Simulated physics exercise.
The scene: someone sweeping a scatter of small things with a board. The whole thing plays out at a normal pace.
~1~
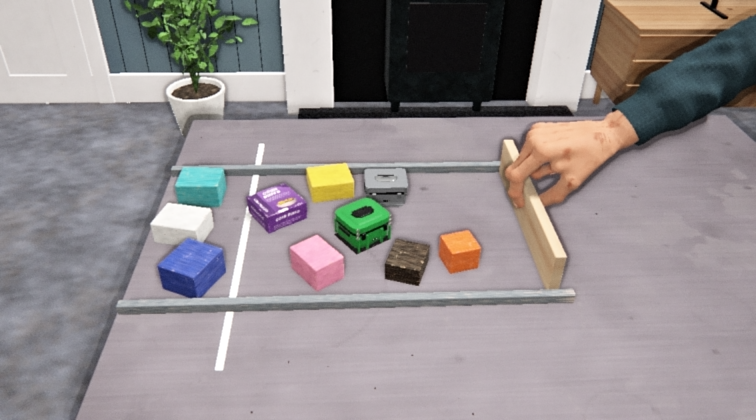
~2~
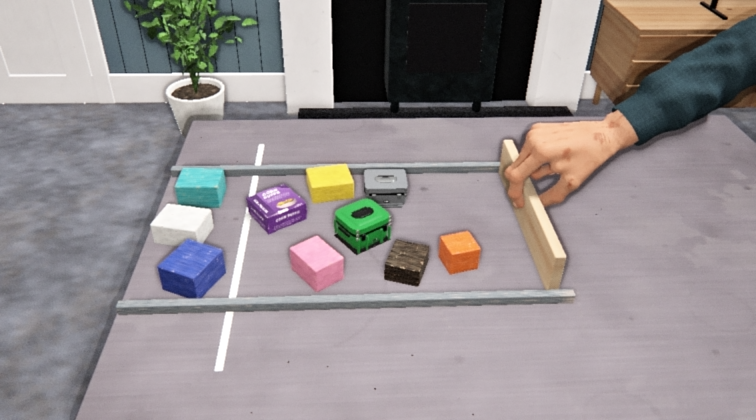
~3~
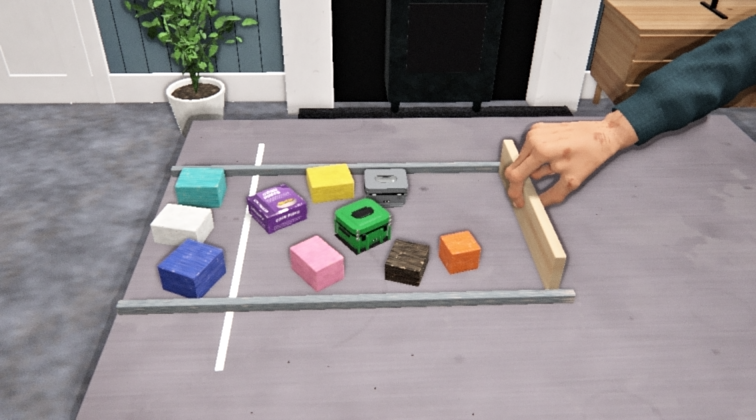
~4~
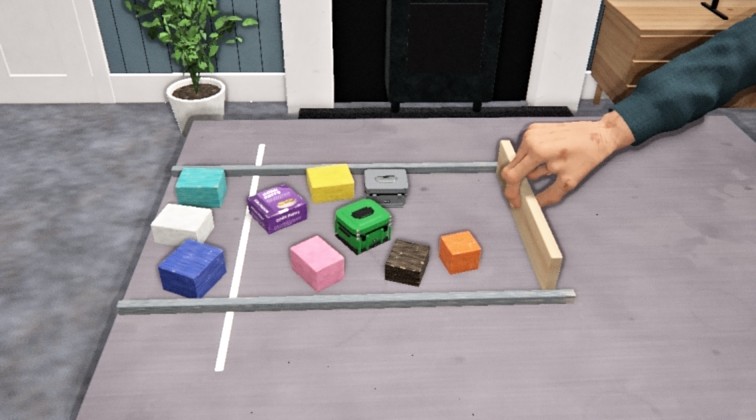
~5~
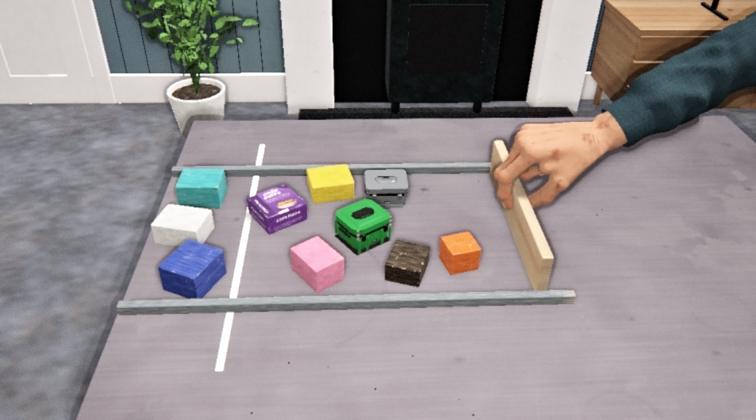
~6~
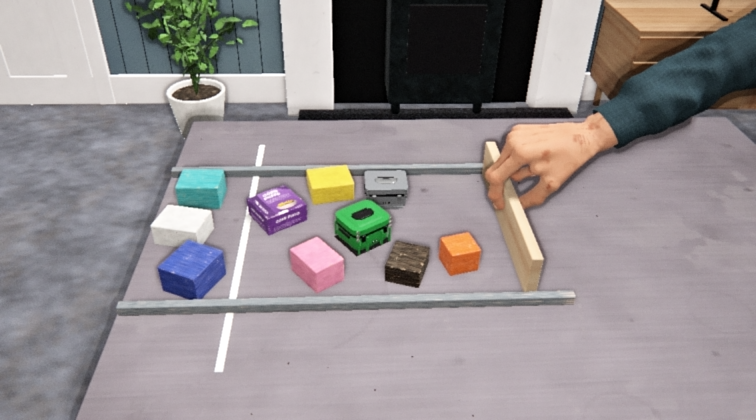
In a room with a dark fireplace and a potted plant behind, a grey tabletop is seen from above at an angle by a still camera. Between two grey rails, turquoise, white and blue blocks sit left of a white line, a purple box beside it, and yellow, pink, green, grey, dark brown and orange items rightward. A hand holds a wooden board still, then slides it slightly left, touching nothing else.
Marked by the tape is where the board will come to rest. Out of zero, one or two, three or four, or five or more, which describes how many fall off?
The way I see it, one or two of them end up off the end.
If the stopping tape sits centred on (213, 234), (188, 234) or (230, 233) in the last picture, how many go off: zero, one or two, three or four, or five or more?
So, going place by place, I'd say at least five; 5 or more; 1 or 2.
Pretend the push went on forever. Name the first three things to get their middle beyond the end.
Order, earliest first: Blue block, turquoise block, pink block.
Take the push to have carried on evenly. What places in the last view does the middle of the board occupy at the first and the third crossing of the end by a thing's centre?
I'd put it close to (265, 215) and later close to (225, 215).
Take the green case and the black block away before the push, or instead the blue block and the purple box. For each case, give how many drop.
It would be 1 and 1.
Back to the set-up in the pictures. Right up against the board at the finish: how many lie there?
3 of them.
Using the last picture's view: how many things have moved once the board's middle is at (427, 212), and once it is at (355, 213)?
First position 2; second position 7.
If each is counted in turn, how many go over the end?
2 in total.
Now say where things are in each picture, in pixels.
In the first frame, white block (183, 226); turquoise block (201, 187); blue block (193, 269); board (528, 208); tape (245, 232).
In the second frame, turquoise block (201, 188); yellow block (330, 183).
In the third frame, blue block (193, 269); grey case (386, 188).
In the fourth frame, white block (183, 226); orange block (459, 253).
In the fifth frame, turquoise block (202, 188); purple box (277, 208).
In the sixth frame, white block (183, 227); turquoise block (202, 189); blue block (193, 271); board (508, 210); tape (245, 233).
Soon after, none off yet; white block at rest near (183, 227); turquoise block at rest near (202, 189); blue block at rest near (193, 271).
Then, none off yet; white block at rest near (183, 227); turquoise block at rest near (202, 189); blue block at rest near (189, 270).
At rest, the number that fall off is one or two; fallen, blue block and turquoise block.
